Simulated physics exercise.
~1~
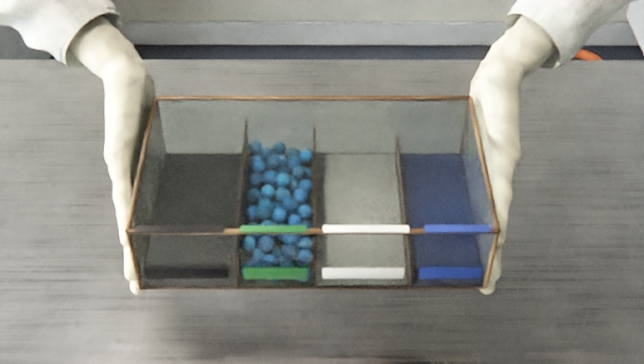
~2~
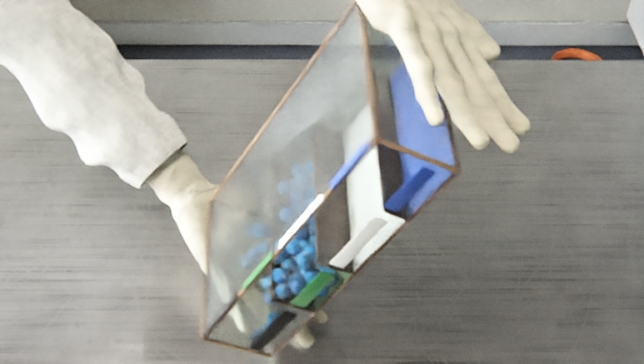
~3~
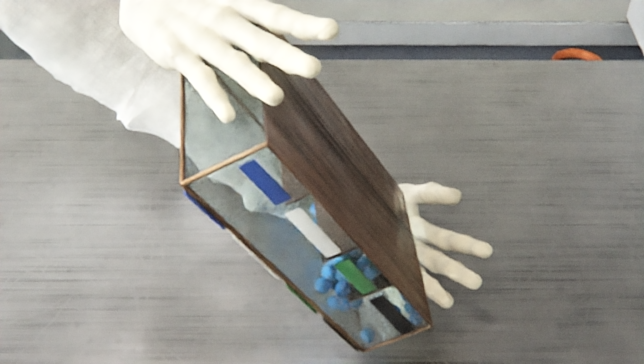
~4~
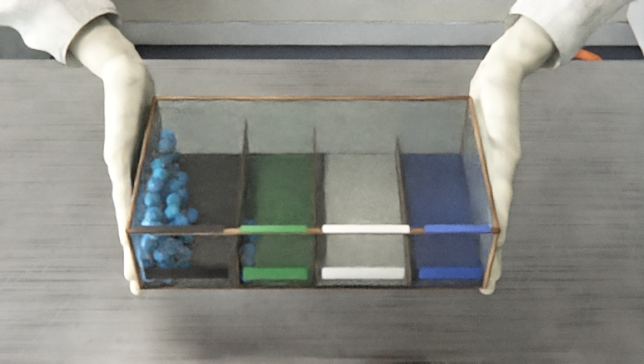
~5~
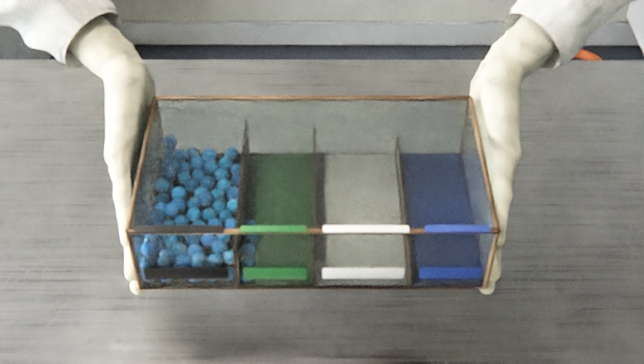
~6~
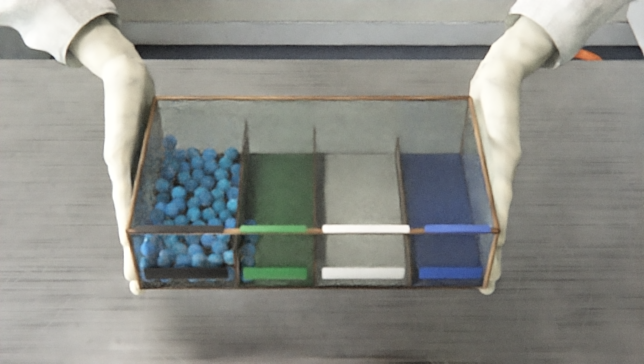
A clear-lidded box, held at both ends by a worker's pale gloved hands, faces the viewer above a grey surface, seen from the front and slightly above. Its four compartments run black, green, white and blue from left to right, and small blue balls fill the green one. The hands tip the box steeply, left end down, then turn it further so its wooden underside shows and the balls gather toward the low end. They bring it back level, with balls heaped at the far left. The balls spread across the black compartment and settle there, leaving few in green.
